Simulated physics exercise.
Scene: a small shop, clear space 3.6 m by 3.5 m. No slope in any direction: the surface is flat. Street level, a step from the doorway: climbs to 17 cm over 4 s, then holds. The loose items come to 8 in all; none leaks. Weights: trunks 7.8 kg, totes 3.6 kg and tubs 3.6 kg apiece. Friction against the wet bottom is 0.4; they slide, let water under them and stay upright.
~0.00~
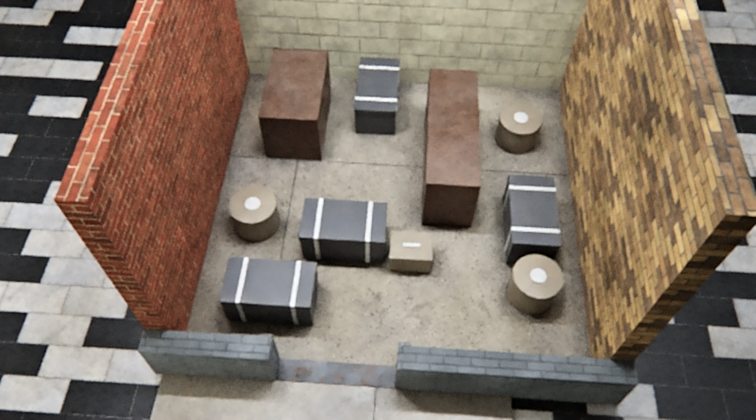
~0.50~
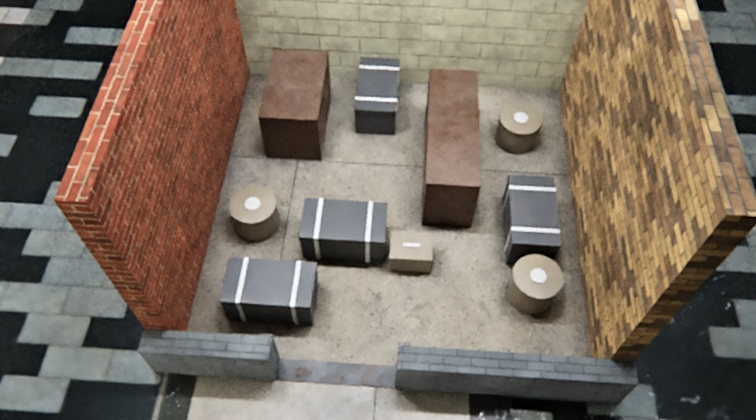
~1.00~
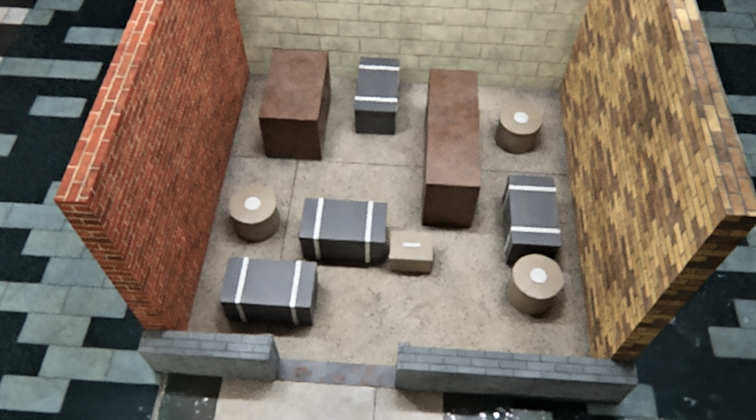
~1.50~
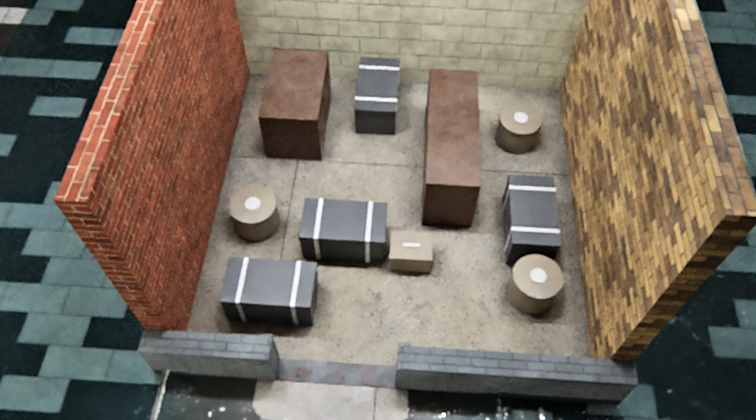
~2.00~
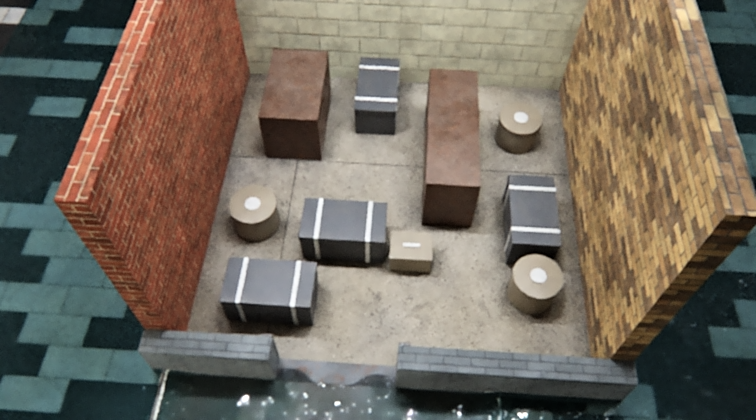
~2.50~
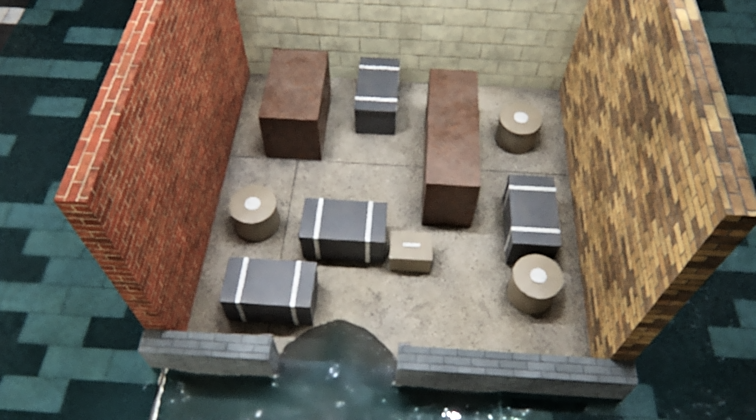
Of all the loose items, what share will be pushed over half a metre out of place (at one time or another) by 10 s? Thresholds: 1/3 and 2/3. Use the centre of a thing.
1/3 to under 2/3.
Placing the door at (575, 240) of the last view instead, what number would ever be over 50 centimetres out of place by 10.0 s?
In that case the number is 7.
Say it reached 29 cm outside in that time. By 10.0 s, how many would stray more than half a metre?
6.
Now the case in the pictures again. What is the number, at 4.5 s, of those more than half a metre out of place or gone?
I count 1 of them.
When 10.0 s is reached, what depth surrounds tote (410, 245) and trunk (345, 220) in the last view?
Depths: Near 5 cm, then near 11 cm.
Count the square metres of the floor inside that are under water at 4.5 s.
Roughly 5.0 m2.
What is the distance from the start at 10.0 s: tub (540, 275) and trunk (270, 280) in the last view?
They sit 30 cm and 40 cm away, in the order given.
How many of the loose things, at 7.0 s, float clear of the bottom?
4.
After 3.5 s 0 of 8 are over 50 cm from their spots; 0 afloat.
After 4.5 s 1 of 8 are over 50 cm from their spots; 0 afloat.
After 7.0 s 4 of 8 are over 50 cm from their spots; 4 afloat.
After 10.0 s 3 of 8 are over 50 cm from their spots, and 4 have been at some point; 8 afloat.
